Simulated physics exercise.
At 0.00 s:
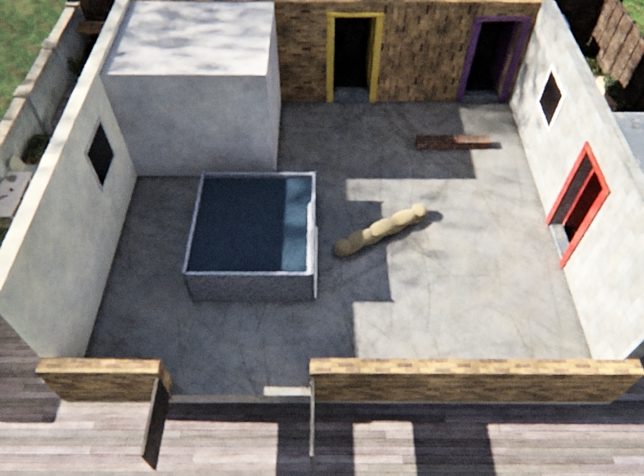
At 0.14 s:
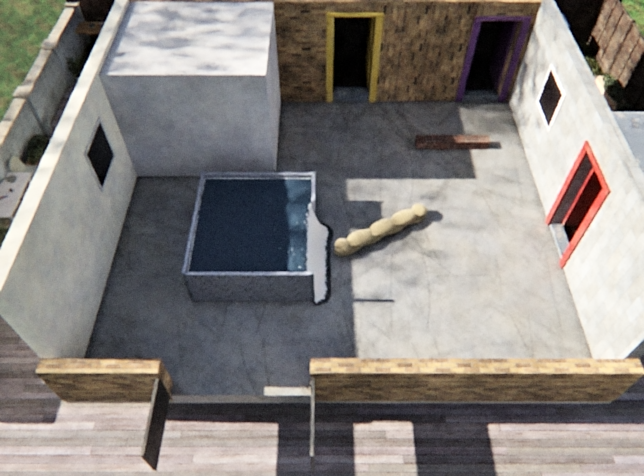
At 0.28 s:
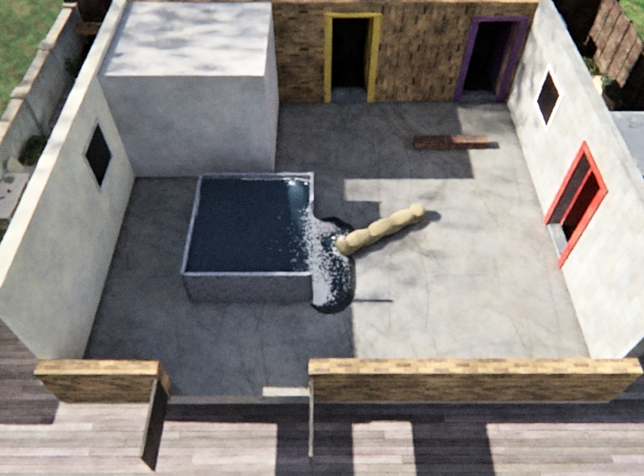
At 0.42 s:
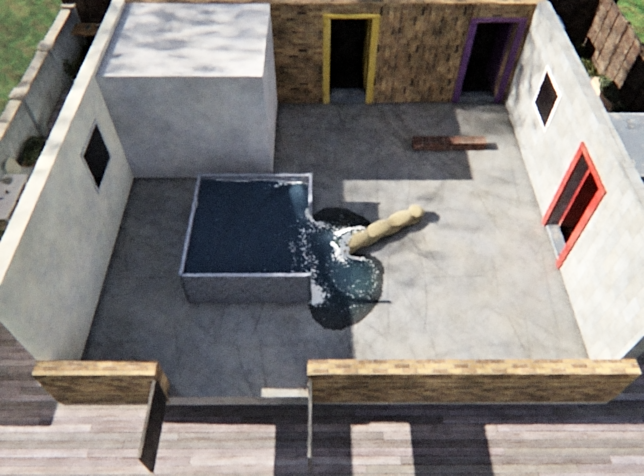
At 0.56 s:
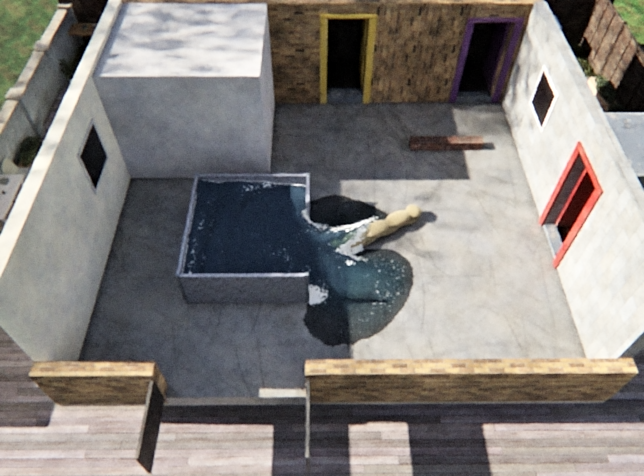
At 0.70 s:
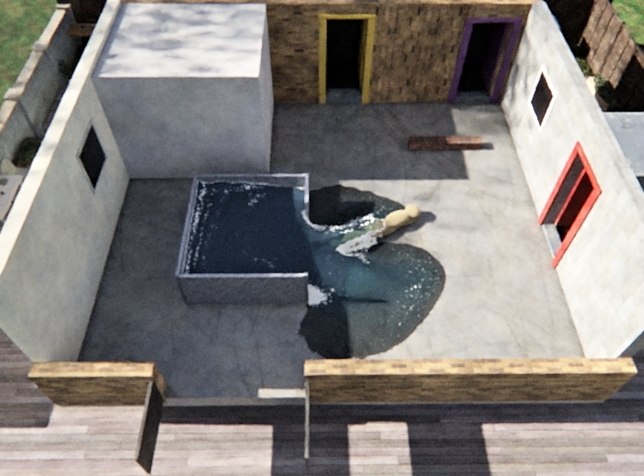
The video shows a walled yard from above, where water bursts through the right side of a square tank, pours around a pale, lumpy object on the paving, and spreads rightward and towards the near wall in a widening dark pool.
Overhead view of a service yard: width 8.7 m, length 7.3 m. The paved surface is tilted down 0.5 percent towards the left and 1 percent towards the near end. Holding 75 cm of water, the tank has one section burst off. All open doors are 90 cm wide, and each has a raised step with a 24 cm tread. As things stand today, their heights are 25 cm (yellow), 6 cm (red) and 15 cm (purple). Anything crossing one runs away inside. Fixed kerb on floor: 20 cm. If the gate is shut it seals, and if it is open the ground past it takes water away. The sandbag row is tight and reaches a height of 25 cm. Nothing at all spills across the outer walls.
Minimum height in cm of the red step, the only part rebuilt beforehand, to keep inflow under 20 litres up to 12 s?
15 cm.
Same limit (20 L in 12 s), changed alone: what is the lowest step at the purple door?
Purple: Roughly 7.5 cm.
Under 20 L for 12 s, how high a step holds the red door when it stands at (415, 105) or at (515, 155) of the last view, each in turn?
First place around 8.0 cm, second around 13.5 cm.
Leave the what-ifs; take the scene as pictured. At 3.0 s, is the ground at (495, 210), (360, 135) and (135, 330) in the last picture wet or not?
Point by point: Soaked, then soaked, then bone dry.
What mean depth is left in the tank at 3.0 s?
The average depth is some 28 cm.
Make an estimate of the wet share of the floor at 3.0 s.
Approximately 55 % of it.
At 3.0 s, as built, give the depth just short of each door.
Depth at yellow 1 cm, at red 19 cm, at purple 1 cm.
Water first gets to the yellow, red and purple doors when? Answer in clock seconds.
Yellow 3.2 s; red 1.6 s; purple 3.2 s.
After 1.4 s water covers 35 % of the floor, deepest (46 cm) near (320, 259); it has not reached the red door.
After 3.0 s water covers 55 % of the floor, deepest (43 cm) near (542, 360); 19 cm at the red door, 60 litres in over its 6 cm step.
After 12.0 s water covers 90 % of the floor, deepest (12 cm) near (355, 223); 6 cm at the red door, 171 litres in over its 6 cm step.
At the red door as built, the water arrived by 1.6 s and peaked near 19 cm at 2.6 s.
Run again over the same 12 s with other heights there, 40 litres in over 13 cm, 6 litres over 18 cm. The limit of 20 litres is kept from about 15 cm up.
